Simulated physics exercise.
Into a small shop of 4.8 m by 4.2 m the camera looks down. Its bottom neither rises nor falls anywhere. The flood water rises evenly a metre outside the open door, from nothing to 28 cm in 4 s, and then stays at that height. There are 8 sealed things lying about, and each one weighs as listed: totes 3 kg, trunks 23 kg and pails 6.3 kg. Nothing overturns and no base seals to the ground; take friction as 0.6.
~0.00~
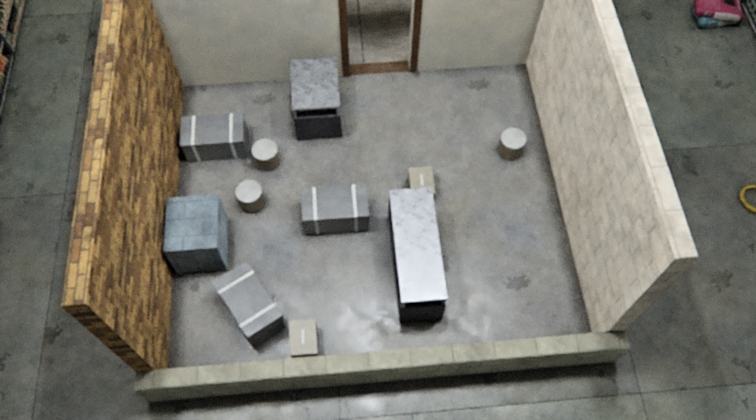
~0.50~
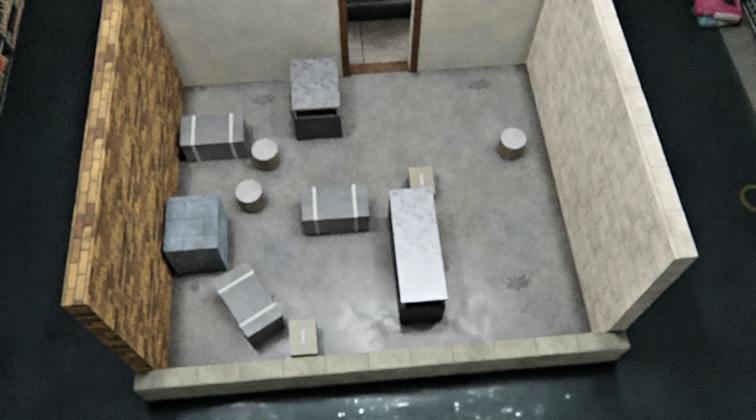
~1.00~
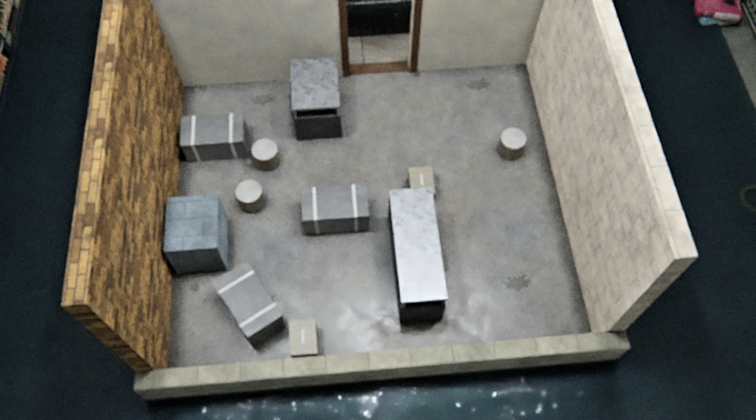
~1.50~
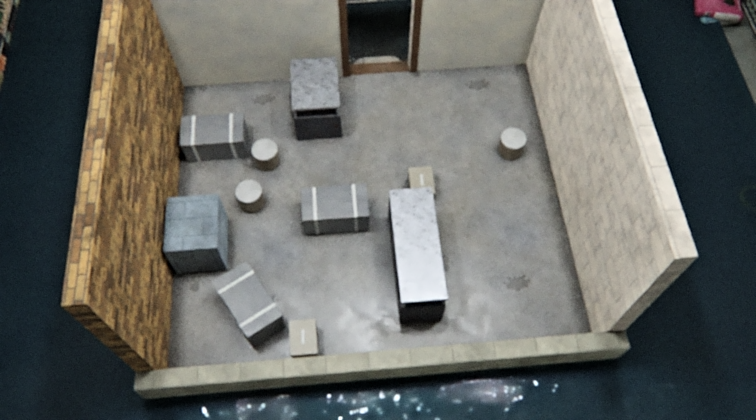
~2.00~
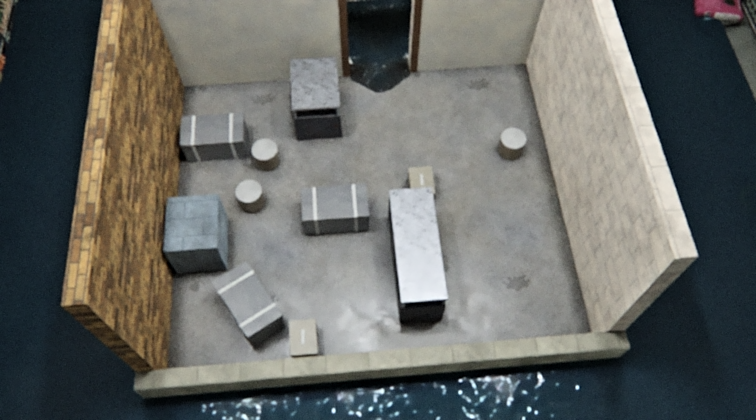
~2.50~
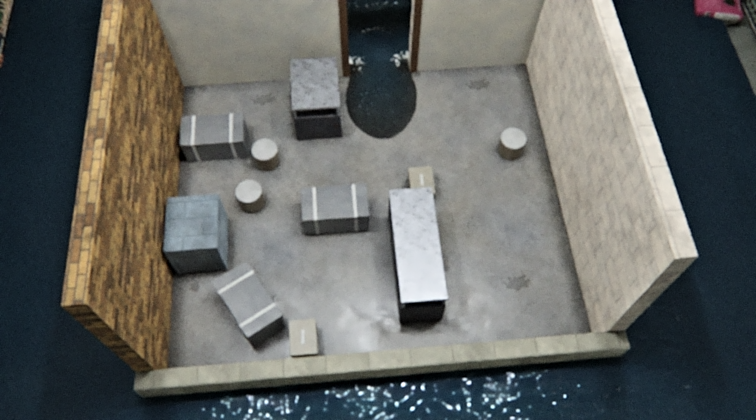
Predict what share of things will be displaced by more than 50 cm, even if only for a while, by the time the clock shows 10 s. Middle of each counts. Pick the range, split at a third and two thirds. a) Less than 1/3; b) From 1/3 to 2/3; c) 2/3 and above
Answer: B.
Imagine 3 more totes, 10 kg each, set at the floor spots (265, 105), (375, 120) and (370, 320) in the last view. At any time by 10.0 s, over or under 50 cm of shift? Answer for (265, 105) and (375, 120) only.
Order as asked: Not as far and farther.
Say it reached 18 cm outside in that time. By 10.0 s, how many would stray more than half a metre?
I count 1 of them in that case.
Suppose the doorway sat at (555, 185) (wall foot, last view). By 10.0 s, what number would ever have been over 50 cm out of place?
You'd get 4 in that case.
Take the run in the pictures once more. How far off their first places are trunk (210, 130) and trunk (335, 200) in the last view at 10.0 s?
Respectively 0 and 140 cm.
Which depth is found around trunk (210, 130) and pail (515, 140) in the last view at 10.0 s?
About 3 and 7 cm.
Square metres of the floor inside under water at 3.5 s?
Flooded: Near 4.0 m2.
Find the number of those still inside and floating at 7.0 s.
I get 1.
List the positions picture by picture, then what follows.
The first frame shows a tote at (422, 180), on the bottom; a trunk at (335, 202) rests on the ground; 0.0 m2 under water; 0 of 8 have shifted.
The second frame shows a tote at (422, 180) rests on the ground; a trunk at (335, 202) rests on the ground; water covers 0.0 m2; 0 of 8 have shifted.
The third frame shows a tote at (422, 180), on the bottom; a trunk at (335, 202), on the bottom; 0.0 m2 under water; 0 of 8 have shifted.
The fourth frame shows a tote at (422, 180) rests on the ground; a trunk at (335, 202) rests on the ground; water covers 0.0 m2; 0 of 8 have shifted.
The fifth frame shows a tote at (422, 180) rests on the ground; a trunk at (335, 202), on the bottom; 0.1 m2 under water; 0 of 8 have shifted.
The sixth frame shows a tote at (422, 180), on the bottom; a trunk at (335, 202) rests on the ground; 0.8 m2 under water; 0 of 8 have shifted.
After 3.5 s 0 of 8 are over 50 cm from their spots; 0 afloat.
After 4.5 s 0 of 8 are over 50 cm from their spots; 1 afloat.
After 7.0 s 2 of 8 are over 50 cm from their spots; 1 afloat.
After 10.0 s 3 of 8 are over 50 cm from their spots, and 3 have been at some point; 4 afloat.
